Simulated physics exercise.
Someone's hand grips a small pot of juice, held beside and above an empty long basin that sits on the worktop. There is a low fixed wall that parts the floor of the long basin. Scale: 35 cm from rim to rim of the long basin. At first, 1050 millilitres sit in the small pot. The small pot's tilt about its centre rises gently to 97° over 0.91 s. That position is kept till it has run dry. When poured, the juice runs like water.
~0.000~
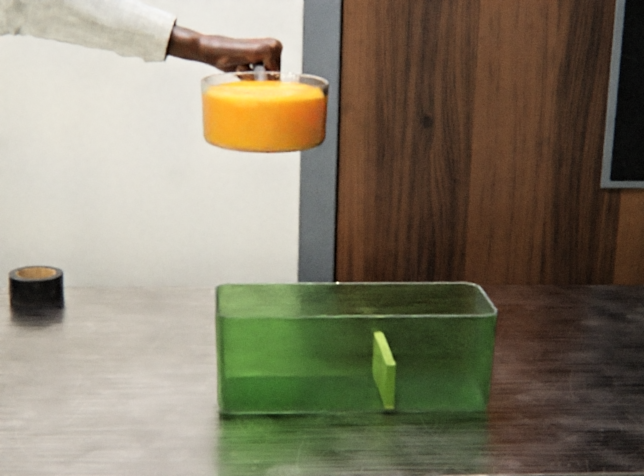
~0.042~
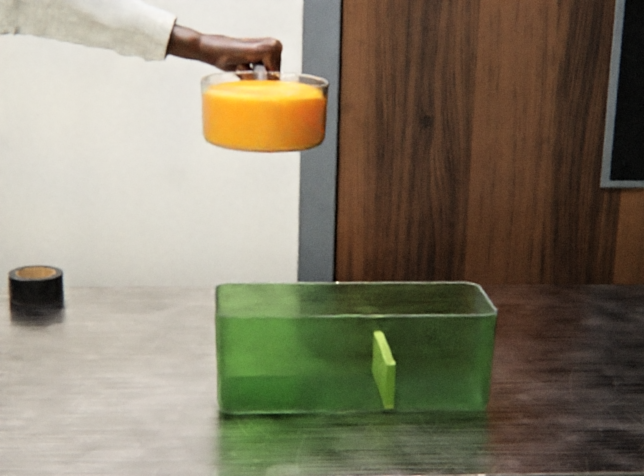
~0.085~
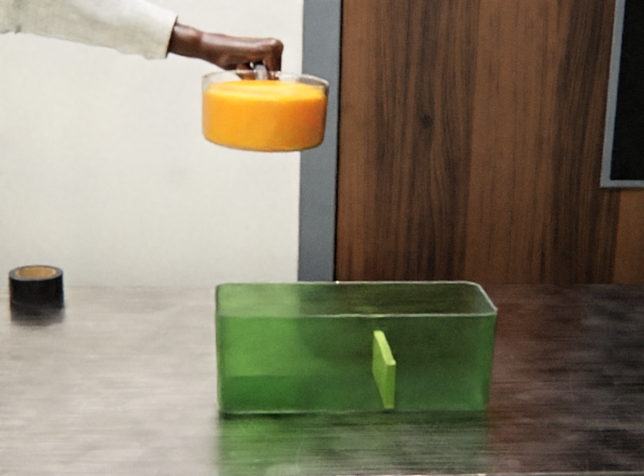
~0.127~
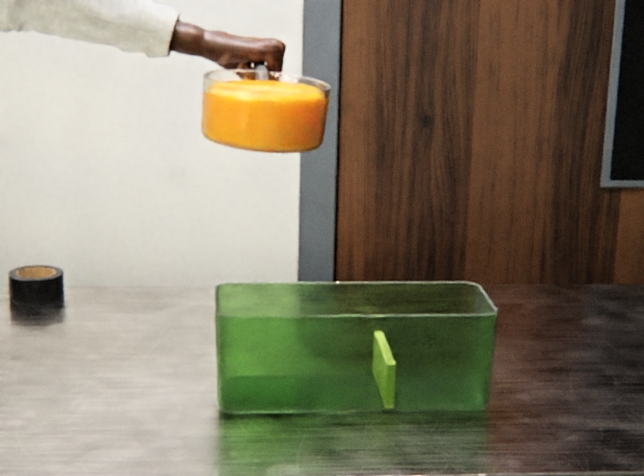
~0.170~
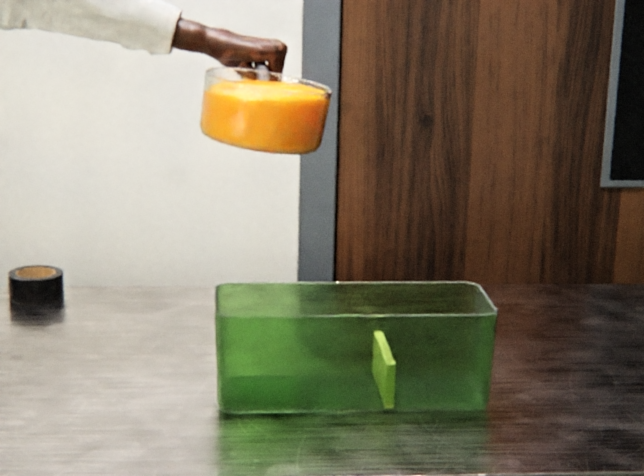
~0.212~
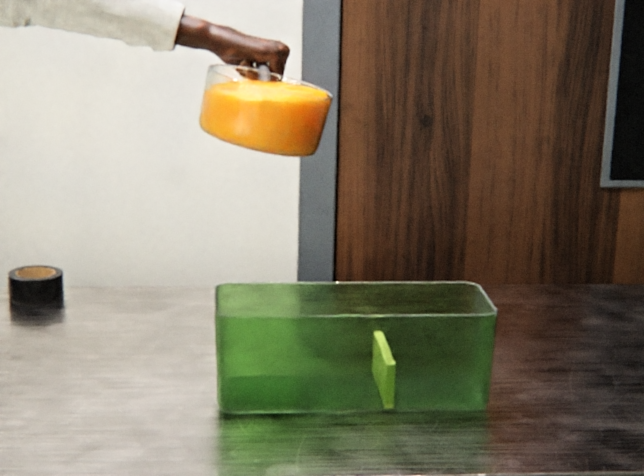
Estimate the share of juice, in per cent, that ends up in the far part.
About 58 per cent.
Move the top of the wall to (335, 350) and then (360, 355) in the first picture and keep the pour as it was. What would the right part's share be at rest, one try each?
The first try gives 90 percent and the second 75 percent.
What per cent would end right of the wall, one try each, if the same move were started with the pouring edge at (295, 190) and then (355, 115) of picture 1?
Near 5 in a hundred on the first go and near 70 in a hundred on the second.
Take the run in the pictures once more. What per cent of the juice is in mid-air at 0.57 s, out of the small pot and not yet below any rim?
Roughly 42 percent.
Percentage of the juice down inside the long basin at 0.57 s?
Around 4%.
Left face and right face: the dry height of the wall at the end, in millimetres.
The left comes to roughly 44 mm and the right to roughly 20 mm.
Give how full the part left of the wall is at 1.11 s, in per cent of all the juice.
I'd put it at close to 34 %.
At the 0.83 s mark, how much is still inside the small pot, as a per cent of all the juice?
12 in a hundred, give or take.
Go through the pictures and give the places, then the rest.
It leans 0°; its right rim is at (327, 83); the juice meets the walls at (204, 90) and (325, 91); the long basin's rim runs from (216, 301) to (488, 300); the wall's top is at (384, 349), in the first picture.
It leans 1°; its right rim is at (327, 84); the juice meets the walls at (204, 89) and (325, 91), in the second picture.
It leans 2°; its right rim is at (328, 85); the juice meets the walls at (204, 88) and (325, 91), in the third picture.
It leans 5°; its right rim is at (329, 88); the juice meets the walls at (206, 88) and (326, 92), in the fourth picture.
It leans 8°; its right rim is at (330, 92); the juice meets the walls at (206, 89) and (327, 93), in the fifth picture.
It leans 12°; its right rim is at (331, 97); the juice meets the walls at (207, 89) and (329, 93), in the sixth picture.
By 0.57 s the tilt is 67° and 54 per cent is still to pour, 2 is left of the wall and 2 right of it.
By 0.83 s the tilt is 95° and 12 per cent is still to pour, 12 is left of the wall and 54 right of it.
By 1.11 s the tilt is 97° and 2 per cent is still to pour, 34 is left of the wall and 58 right of it.
By 1.41 s the tilt is 97° and 0 per cent is still to pour, 39 is left of the wall and 58 right of it.
At rest 40 per cent lies left of the wall, 58 right of it and 2 outside.
